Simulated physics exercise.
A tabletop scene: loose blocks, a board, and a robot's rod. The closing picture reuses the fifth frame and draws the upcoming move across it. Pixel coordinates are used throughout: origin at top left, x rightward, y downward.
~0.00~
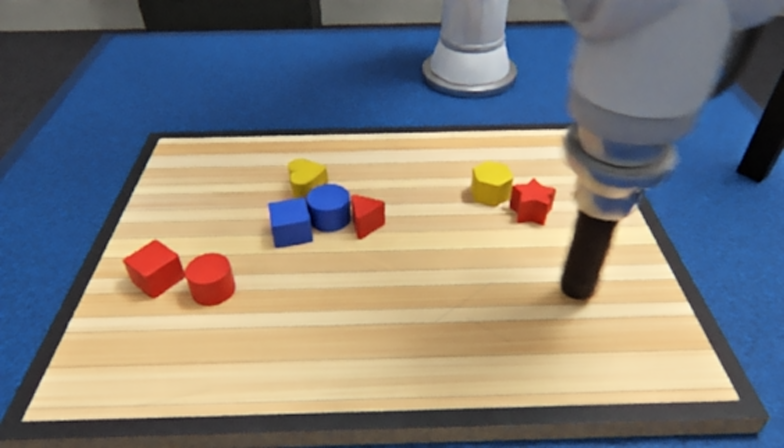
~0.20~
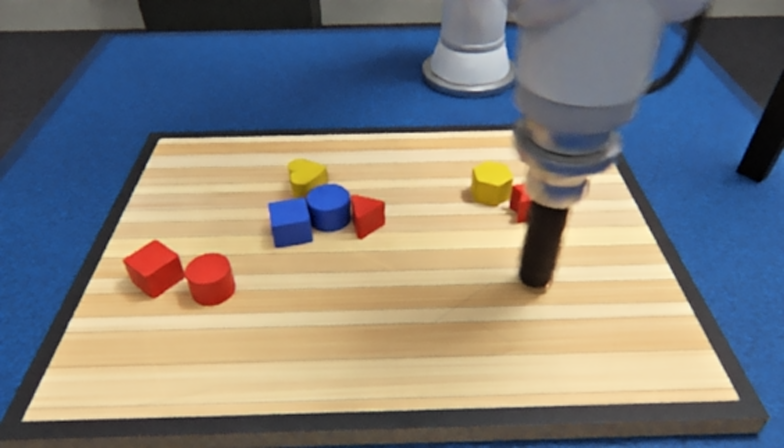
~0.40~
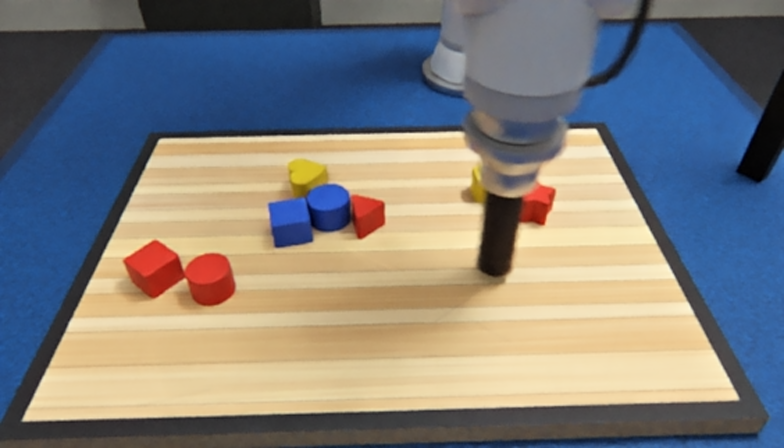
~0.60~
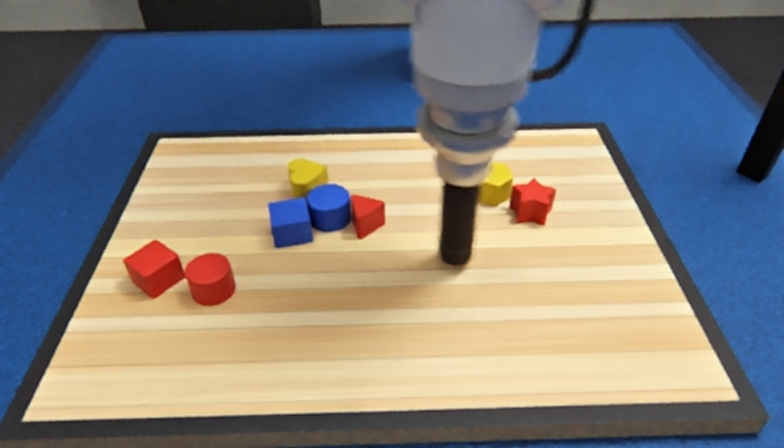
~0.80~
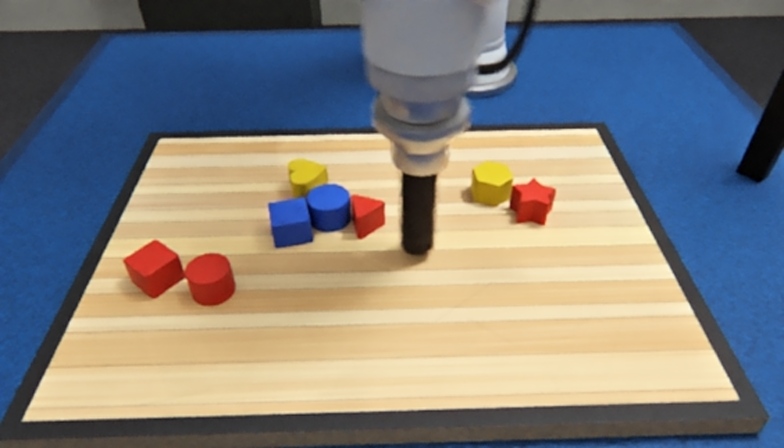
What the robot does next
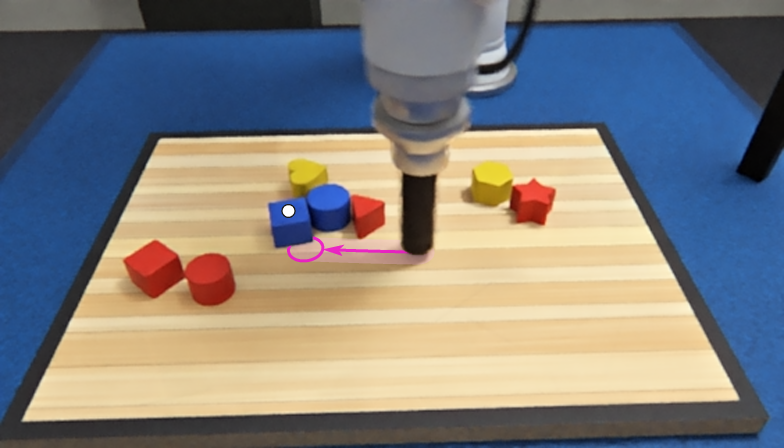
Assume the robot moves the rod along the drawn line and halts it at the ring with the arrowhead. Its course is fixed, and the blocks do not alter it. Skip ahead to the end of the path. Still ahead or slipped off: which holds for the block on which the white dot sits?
Pushed ahead.
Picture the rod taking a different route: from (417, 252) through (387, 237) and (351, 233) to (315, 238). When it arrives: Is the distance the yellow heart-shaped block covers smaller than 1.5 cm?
My answer is yes.
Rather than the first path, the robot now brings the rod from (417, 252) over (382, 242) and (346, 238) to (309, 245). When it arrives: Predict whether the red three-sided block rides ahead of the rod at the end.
Lost on the way.
The drawn path runs from (417, 252) directly to (306, 249); the dot is on the blue square.
What follows on the original path. One third of the way, rod (379, 244); nothing pushed yet.
Two thirds of the way, rod (341, 243); nothing pushed yet.
At the end, rod (305, 241); blue square (276, 206), turned 15° clockwise; red three-sided block not moved.
